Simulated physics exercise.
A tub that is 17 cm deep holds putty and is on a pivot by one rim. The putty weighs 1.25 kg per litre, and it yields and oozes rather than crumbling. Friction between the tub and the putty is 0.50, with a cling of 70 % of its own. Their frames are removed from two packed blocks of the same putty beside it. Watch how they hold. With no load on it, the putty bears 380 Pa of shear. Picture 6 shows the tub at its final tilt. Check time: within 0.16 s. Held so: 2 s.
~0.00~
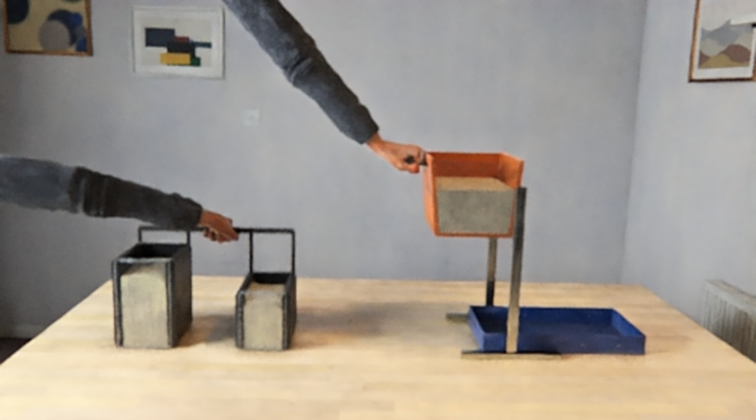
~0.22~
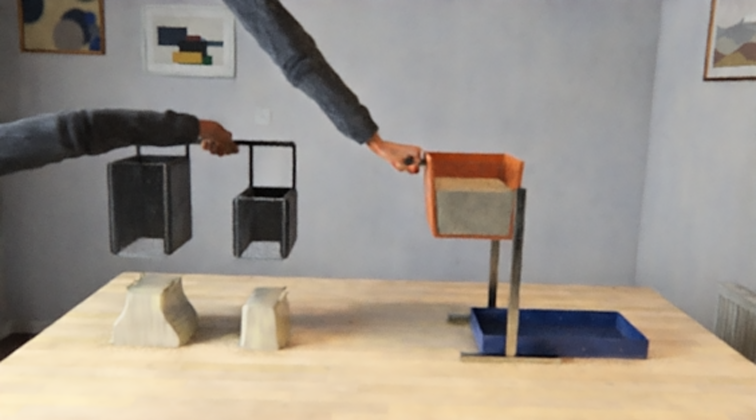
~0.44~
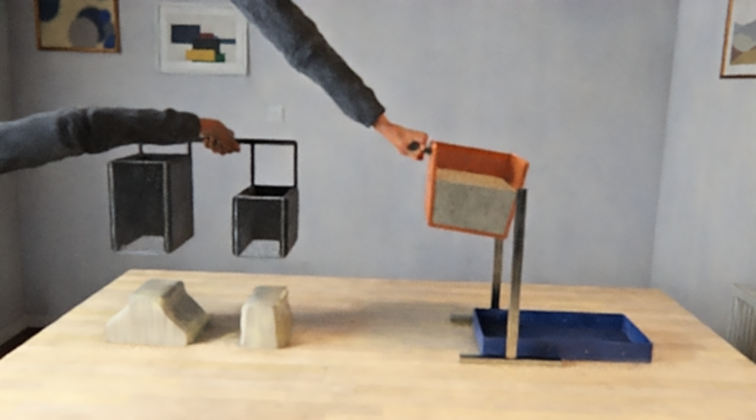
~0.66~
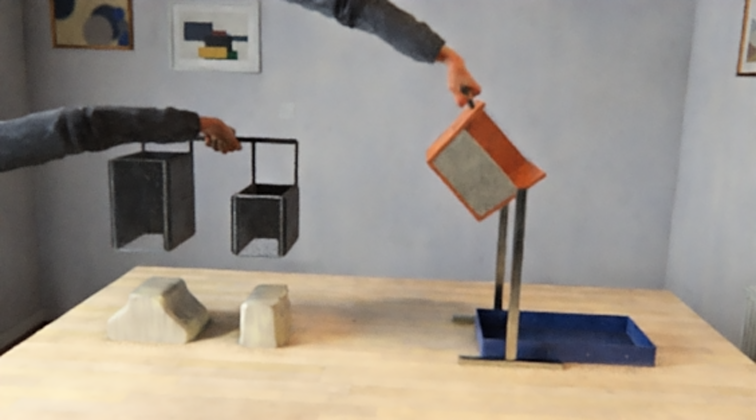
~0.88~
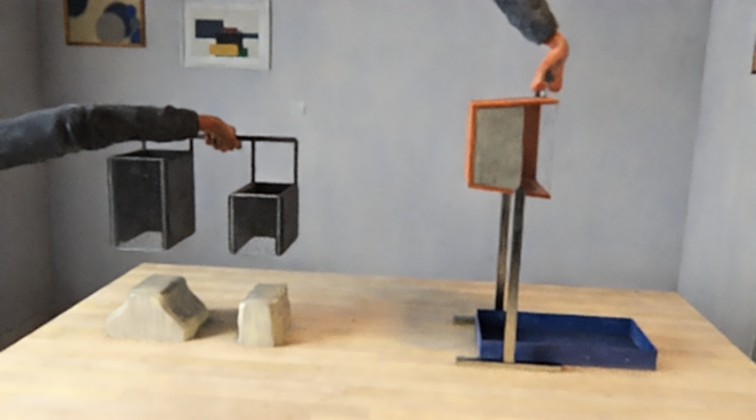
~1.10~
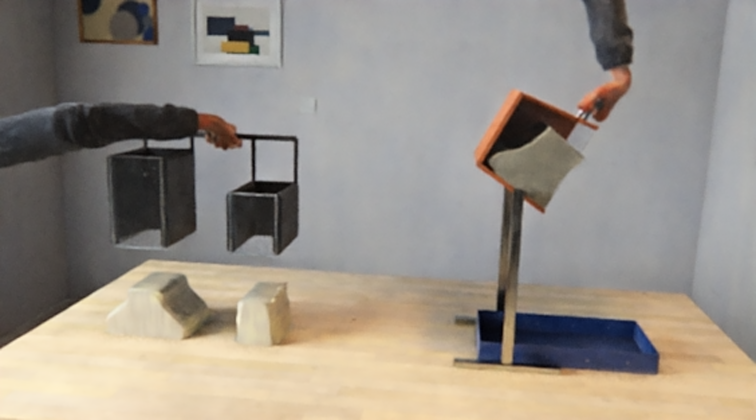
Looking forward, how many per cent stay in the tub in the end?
About 0 %.
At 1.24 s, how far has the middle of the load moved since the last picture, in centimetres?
About 15 cm.
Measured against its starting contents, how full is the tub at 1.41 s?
Around 0 per cent.
After 1.24 s, the tub is at 118 degrees and holds 23 %.
After 1.41 s, the tub is at 118 degrees and holds 0 %.
After 1.58 s, the tub is at 118 degrees and holds 0 %.
After 1.75 s, the tub is at 118 degrees and holds 0 %.
After 3.10 s, at the end, the tub is at 118 degrees and holds 0 %.
